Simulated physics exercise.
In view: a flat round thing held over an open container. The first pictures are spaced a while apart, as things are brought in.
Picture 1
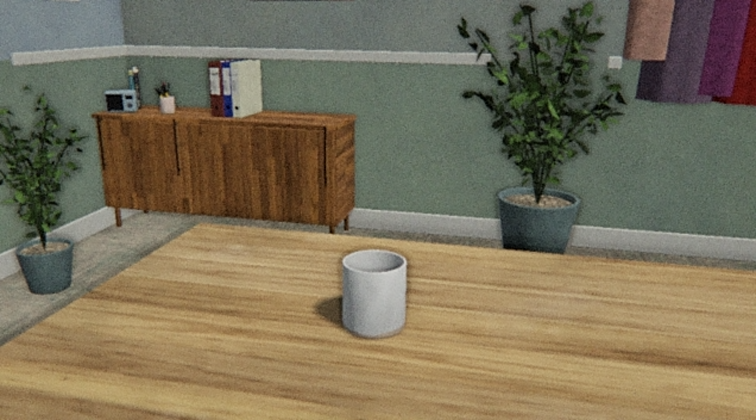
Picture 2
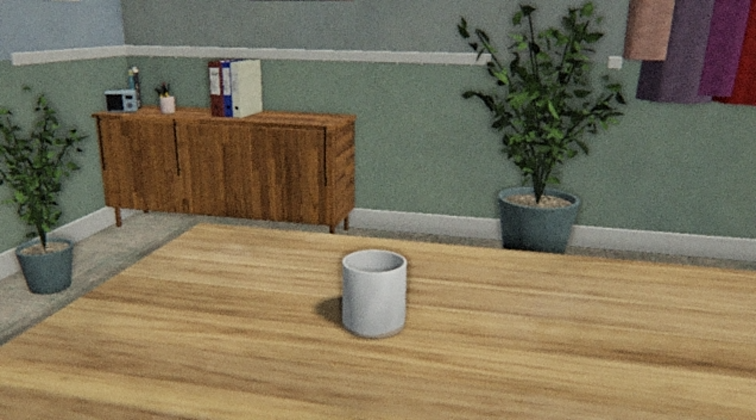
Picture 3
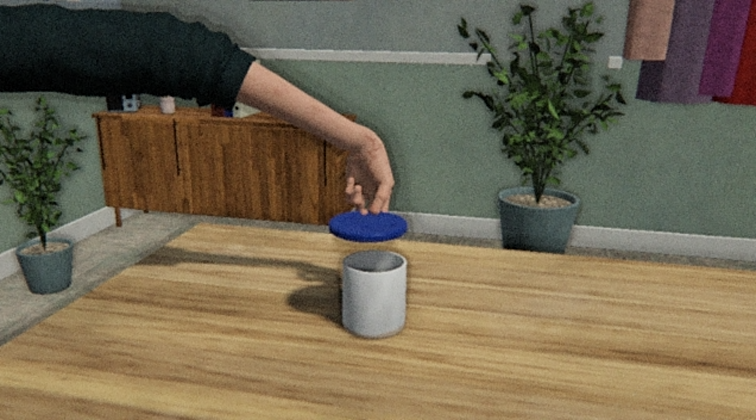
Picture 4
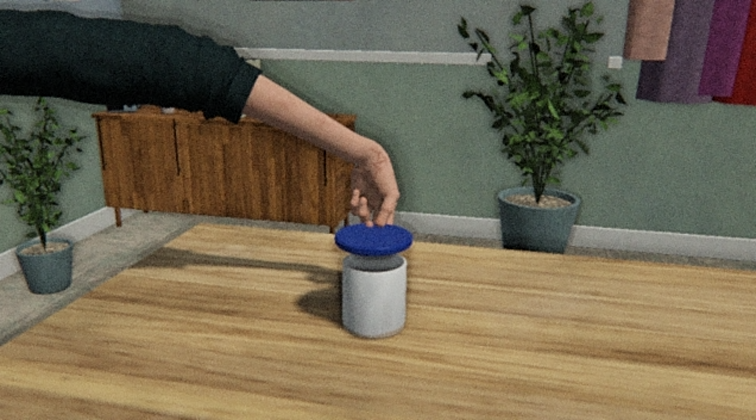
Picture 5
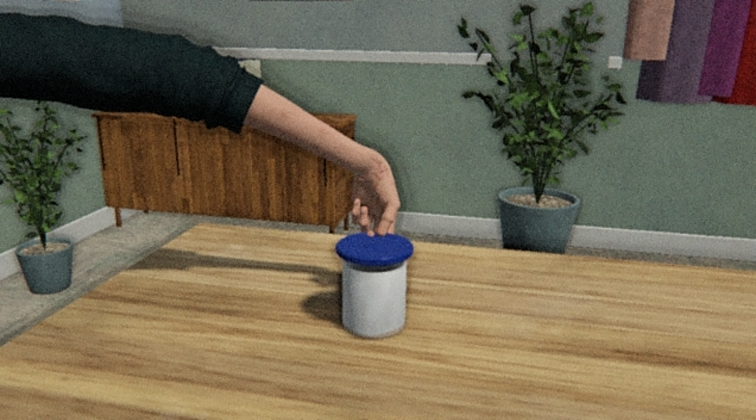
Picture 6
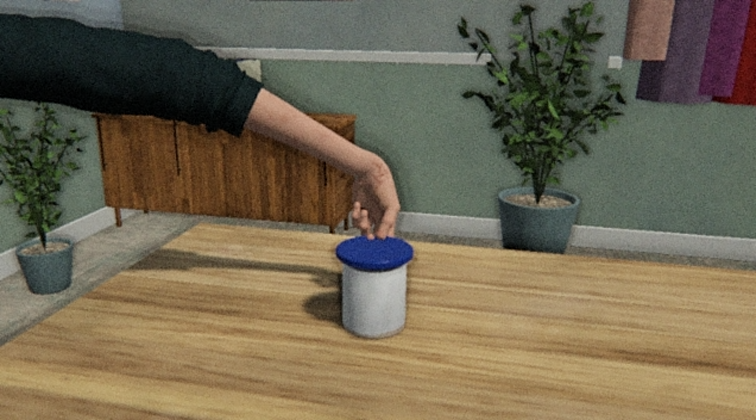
A hand lowers a blue round lid onto an open white container on a table.
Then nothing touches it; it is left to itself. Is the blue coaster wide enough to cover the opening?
What happens is that the blue coaster is held by the edge.
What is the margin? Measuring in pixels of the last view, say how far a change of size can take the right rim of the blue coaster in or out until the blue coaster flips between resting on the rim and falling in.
Shift needed: About 8 pixels, direction left.
Then, 0.10 s on from there, blue coaster moving near (375, 256).
In the end, the blue coaster covers the opening, near (375, 257).
